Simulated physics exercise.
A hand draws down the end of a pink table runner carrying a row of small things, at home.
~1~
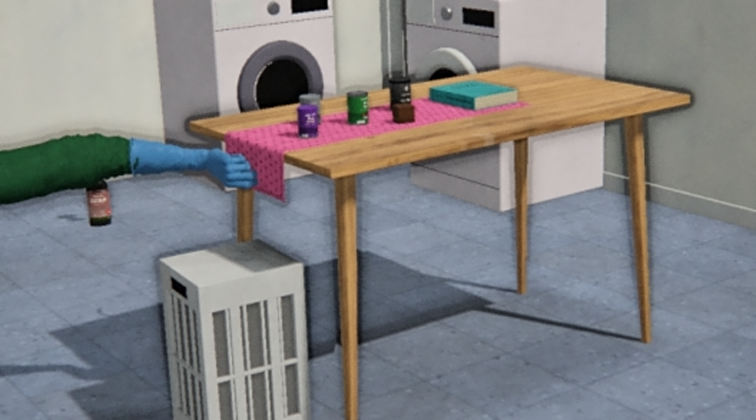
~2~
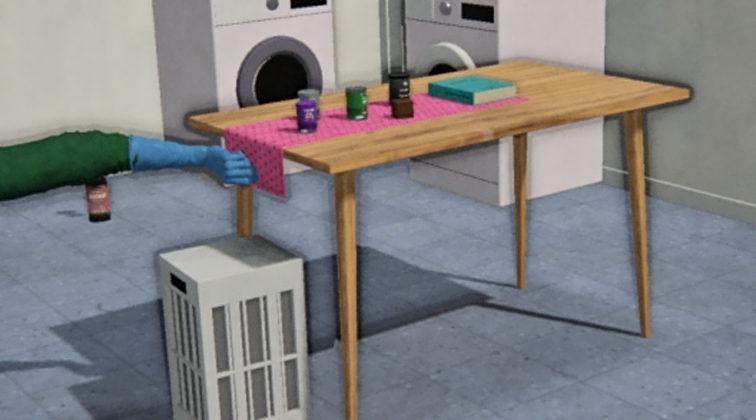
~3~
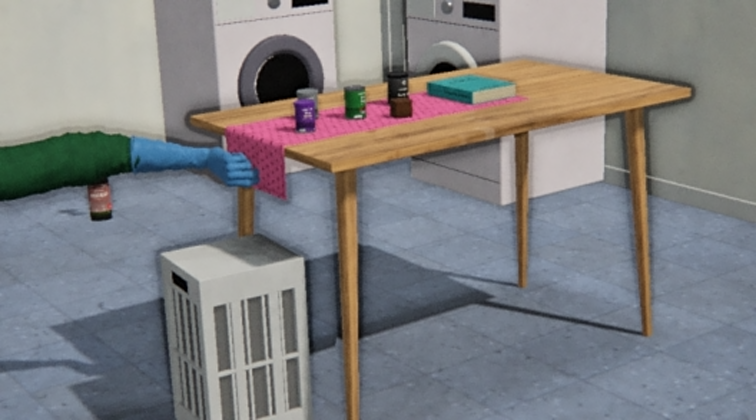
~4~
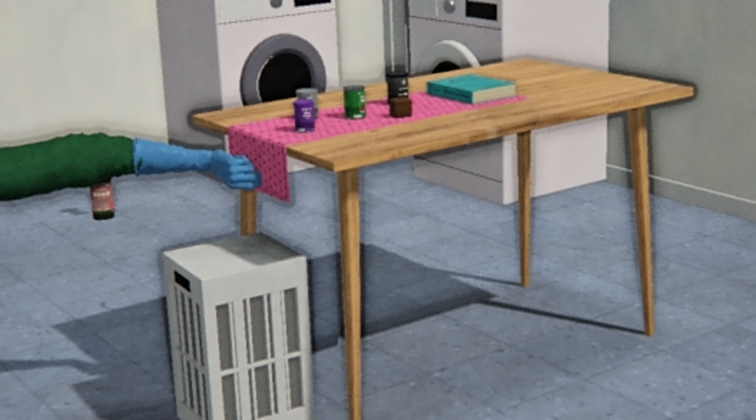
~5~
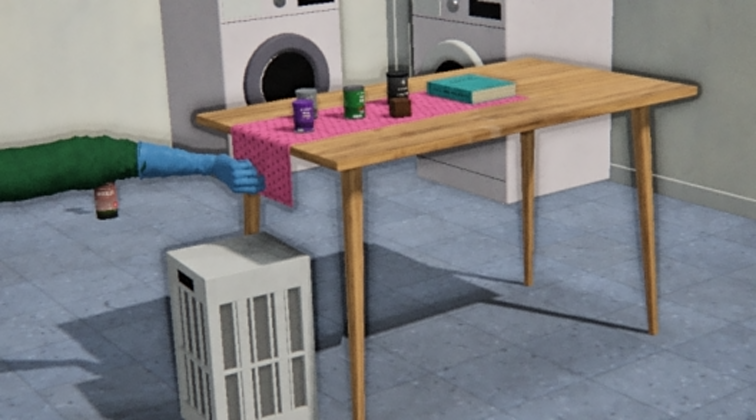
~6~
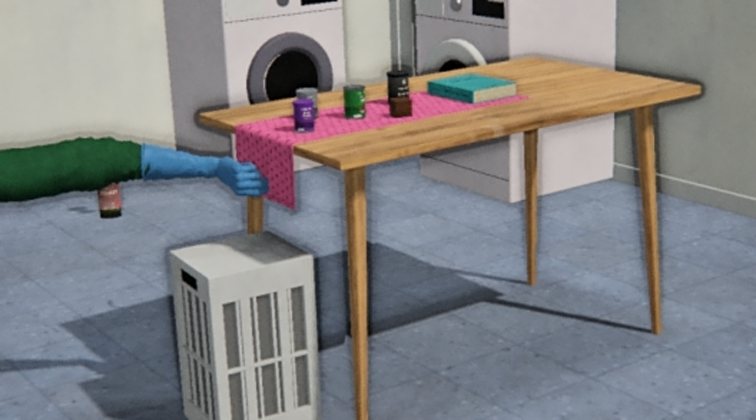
In a laundry room, a blue-gloved hand draws a pink table runner's end slightly downward.
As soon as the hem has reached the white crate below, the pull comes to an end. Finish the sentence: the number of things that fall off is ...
... one.
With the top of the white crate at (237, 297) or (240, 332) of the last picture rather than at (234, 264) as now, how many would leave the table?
Counts: 2, 3.
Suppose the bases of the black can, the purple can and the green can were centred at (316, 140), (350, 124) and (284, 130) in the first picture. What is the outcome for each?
Black can: Off. Purple can: Still up. Green can: Off.
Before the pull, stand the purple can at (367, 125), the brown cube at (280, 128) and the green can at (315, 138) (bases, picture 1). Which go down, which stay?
The purple can will stay where it is, the brown cube will end up down, and the green can will end up down.
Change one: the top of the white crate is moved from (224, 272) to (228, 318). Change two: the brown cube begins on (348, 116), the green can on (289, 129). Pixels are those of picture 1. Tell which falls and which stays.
Brown cube stays, green can is gone.
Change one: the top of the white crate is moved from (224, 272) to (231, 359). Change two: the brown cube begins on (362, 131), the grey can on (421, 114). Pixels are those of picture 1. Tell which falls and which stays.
Result: Brown cube gone, grey can still there.
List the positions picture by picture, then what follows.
The first picture shows hem (285, 202); purple can (307, 107); grey can (310, 96); green can (357, 93); brown cube (403, 105); black can (400, 79); top of the crate (224, 272).
The second picture shows hem (286, 198); purple can (306, 102).
The third picture shows hem (287, 200); grey can (307, 91).
The fourth picture shows hem (290, 203); green can (354, 87); top of the crate (227, 265).
The fifth picture shows hem (292, 207); brown cube (400, 99).
The sixth picture shows hem (295, 210); purple can (303, 101); grey can (307, 90); green can (354, 87); brown cube (400, 99); black can (398, 72).
A little later, hem near (267, 220); all still up.
Next, hem on the crate; purple can gone.
When it is over, hem on the crate; purple can gone. It carries off one.
